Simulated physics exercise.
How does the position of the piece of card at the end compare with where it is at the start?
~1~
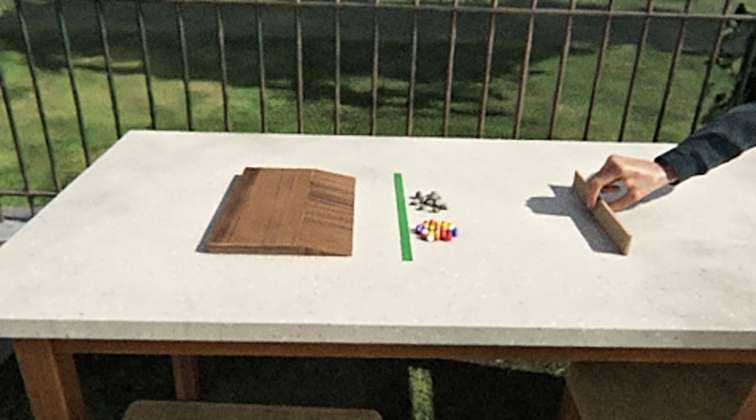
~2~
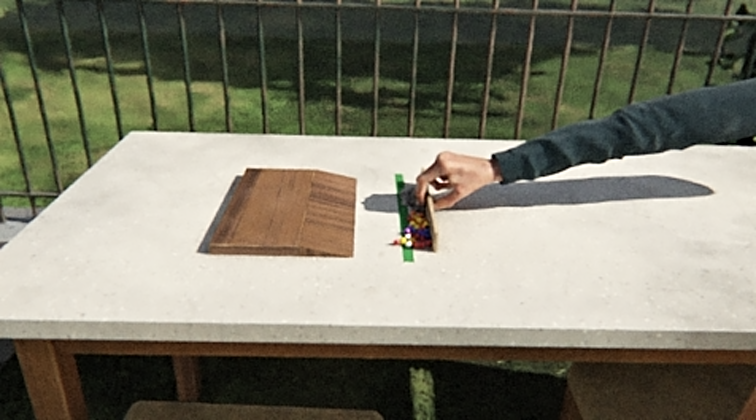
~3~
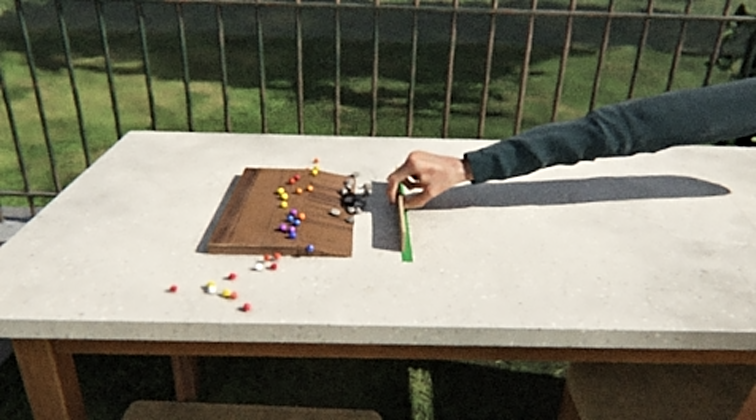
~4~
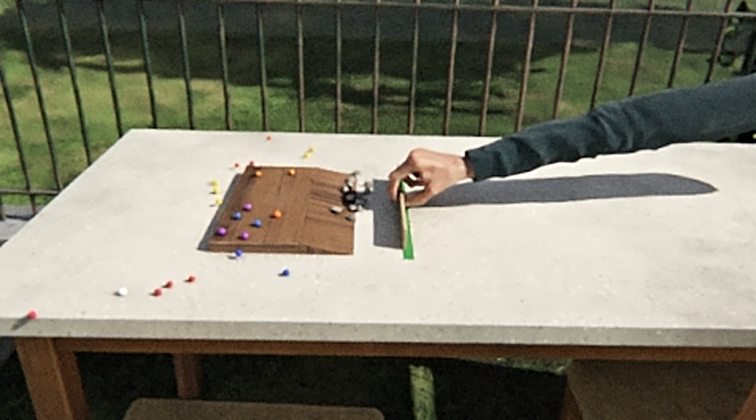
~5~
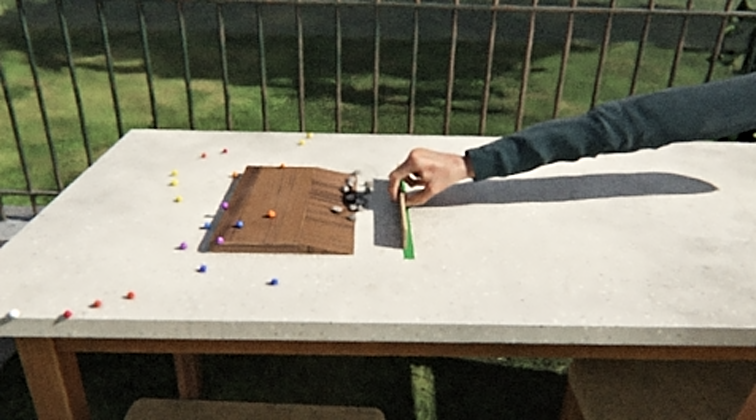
At the start the card stands towards the right side of the table, well away from the green tape. By the end it has moved left and stands at the green tape, just short of the ramp.
A hand in a dark sleeve holds a piece of card upright at the right of a pale outdoor table, seen from slightly above with a metal fence and grass behind. Left of it lie a lot of small grey pieces and, nearer the viewer, a lot of colourful beads, then green tape and a low brown wooden ramp. The hand sweeps the card left, shoving both lots towards the ramp, and stops at the tape. The colourful beads scatter up over the ramp and roll onto the table beyond, while the dark and grey pieces stall in a clump at its near edge.
